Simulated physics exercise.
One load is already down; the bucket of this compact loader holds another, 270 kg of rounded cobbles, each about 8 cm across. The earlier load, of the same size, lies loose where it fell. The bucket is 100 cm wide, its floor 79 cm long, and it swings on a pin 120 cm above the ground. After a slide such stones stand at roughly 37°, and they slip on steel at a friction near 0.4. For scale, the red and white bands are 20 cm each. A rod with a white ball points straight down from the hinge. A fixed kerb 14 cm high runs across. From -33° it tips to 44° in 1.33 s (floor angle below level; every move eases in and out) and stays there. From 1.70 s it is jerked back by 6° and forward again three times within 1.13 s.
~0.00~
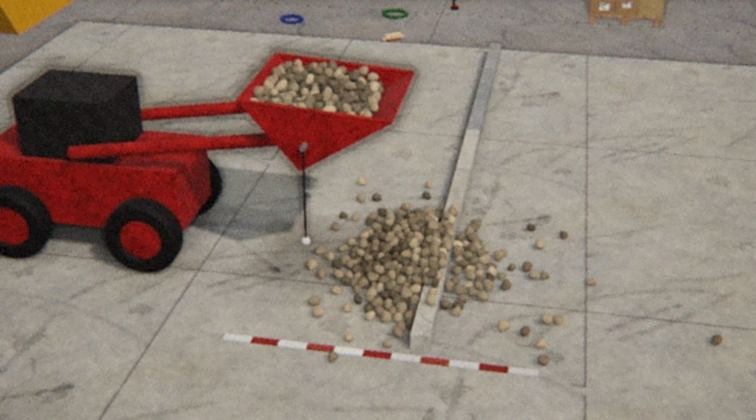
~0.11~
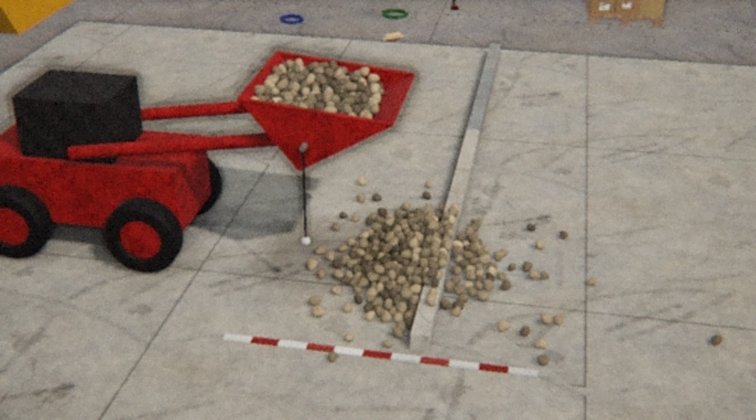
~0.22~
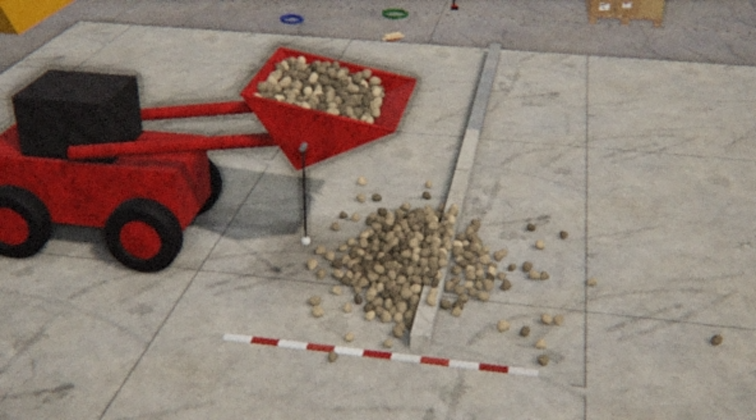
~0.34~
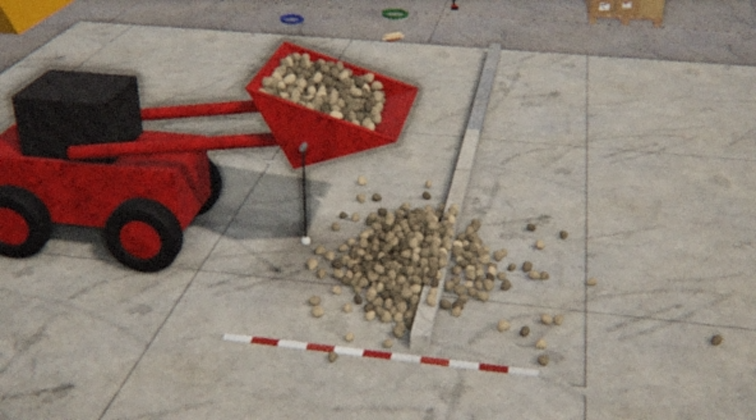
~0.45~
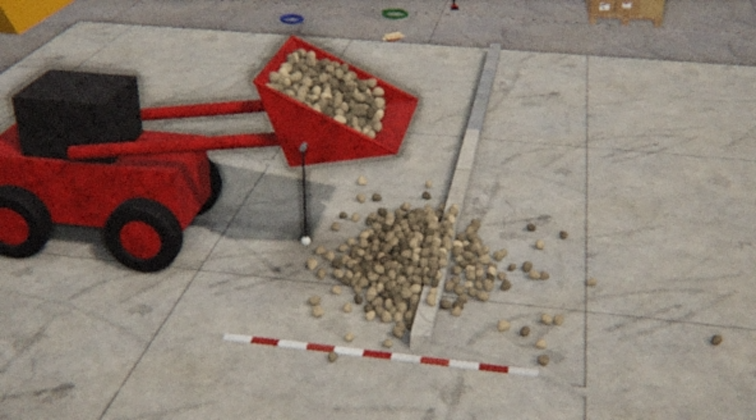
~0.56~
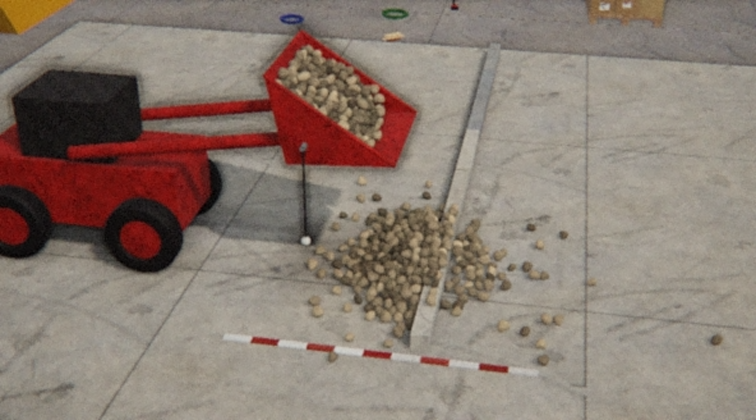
The clip shows a red loader standing still on a concrete floor, its raised bucket of stones slowly tilting forward to the right, while a loose pile of similar stones lies motionless across a low kerb below.
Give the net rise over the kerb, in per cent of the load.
Close to 29 parts in a hundred.
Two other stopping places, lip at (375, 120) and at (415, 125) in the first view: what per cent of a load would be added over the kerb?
First some 10, then 65 per cent.
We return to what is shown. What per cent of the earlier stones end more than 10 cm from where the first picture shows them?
About 15 per cent.
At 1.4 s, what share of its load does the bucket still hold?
It holds some 30 per cent.
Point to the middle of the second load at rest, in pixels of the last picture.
Around (409, 251).
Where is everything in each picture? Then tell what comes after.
Lip at (392, 122), floor tilted -33°, highest stones at (299, 74). The earlier load is highest near (426, 245), 25 cm above ground level, 85 % on this side of the kerb, 15 % over the kerb, in the first frame.
Lip at (392, 125), floor tilted -31°, highest stones at (295, 74); the stones move at 0.1 m/s on average, in the second frame.
Lip at (394, 131), floor tilted -27°, highest stones at (290, 70); the stones move at 0.2 m/s on average, in the third frame.
Lip at (396, 141), floor tilted -21°, highest stones at (293, 64); the stones move at 0.2 m/s on average, in the fourth frame.
The bucket is at -13°, its lip at (397, 153); the top of the load is at (299, 61); the stones move at 0.3 m/s on average, in the fifth frame.
The bucket is at -4°, its lip at (395, 167); the top of the load is at (306, 58); the stones move at 0.3 m/s on average, in the sixth frame.
After 1.0 s the floor is at 32°; in per cent of one load, 98 in the bucket, 87 on this side of the kerb, 15 over the kerb; the foremost stones are at (575, 307).
After 1.4 s the floor is at 44°; in per cent of one load, 30 in the bucket, 154 on this side of the kerb, 16 over the kerb; the foremost stones are at (575, 307).
After 3.3 s the floor is at 44°; in per cent of one load, 0 in the bucket, 156 on this side of the kerb, 44 over the kerb; the foremost stones are at (602, 280).
After 5.8 s the floor is at 44°; in per cent of one load, 0 in the bucket, 156 on this side of the kerb, 44 over the kerb; the foremost stones are at (602, 280). Net gain over the kerb, 29.
